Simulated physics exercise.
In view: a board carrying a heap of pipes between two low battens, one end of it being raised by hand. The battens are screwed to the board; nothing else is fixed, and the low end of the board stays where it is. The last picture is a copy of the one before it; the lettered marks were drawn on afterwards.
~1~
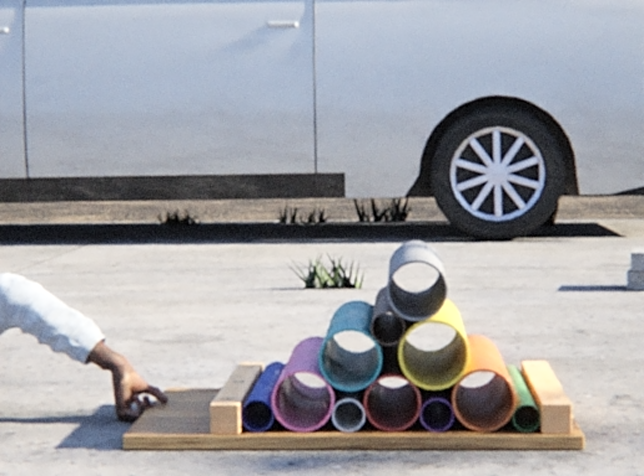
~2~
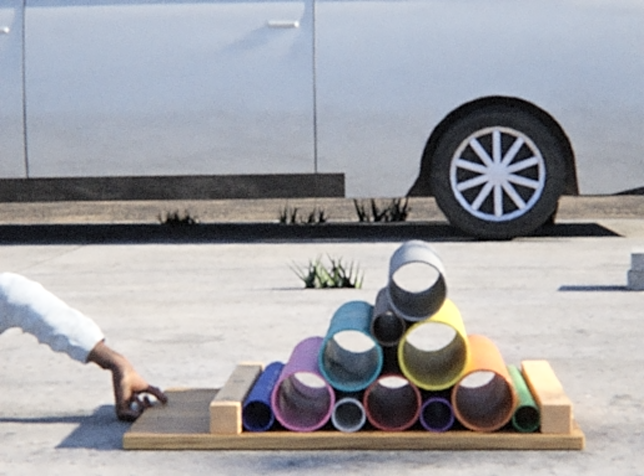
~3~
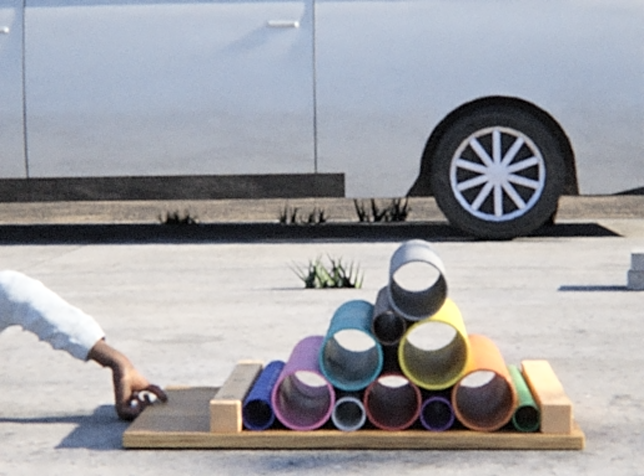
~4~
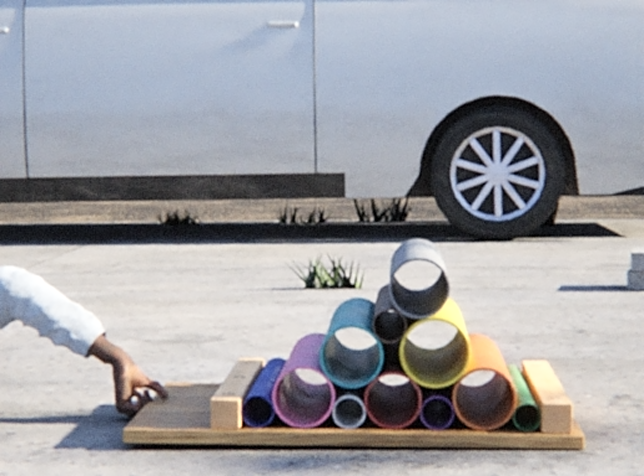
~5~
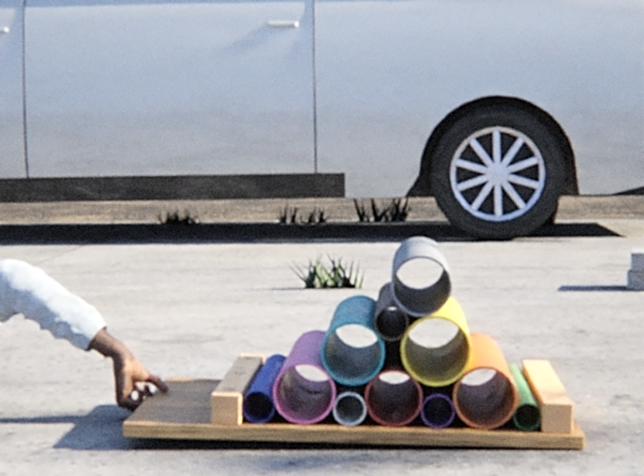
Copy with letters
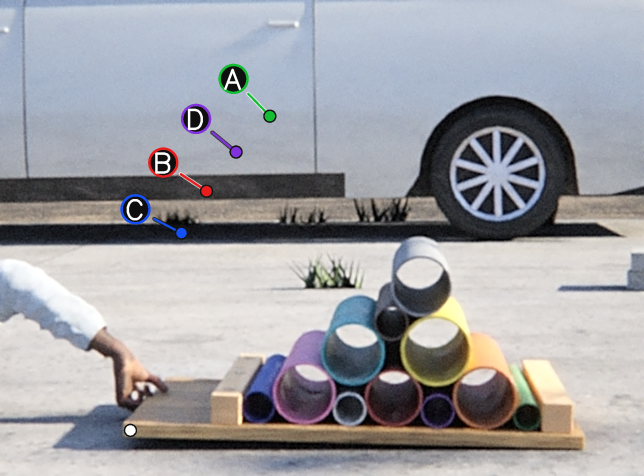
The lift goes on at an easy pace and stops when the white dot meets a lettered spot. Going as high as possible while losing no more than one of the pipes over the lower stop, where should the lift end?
No higher than D.
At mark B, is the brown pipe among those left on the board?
Yes, with B.
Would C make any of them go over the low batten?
At C: Yes.
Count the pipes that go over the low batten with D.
The count is one.
On the marked copy, A at (270, 116); B at (207, 191); C at (181, 233); D at (236, 152); the white dot at (131, 431).
Taking D. A third of the way, board at 21°.
Two thirds of the way, board at 40°.
When it is over, board at 40°, one over the low batten (grey).
As for the rest, A seven over the low batten; B one over the low batten (grey); C one over the low batten (grey).
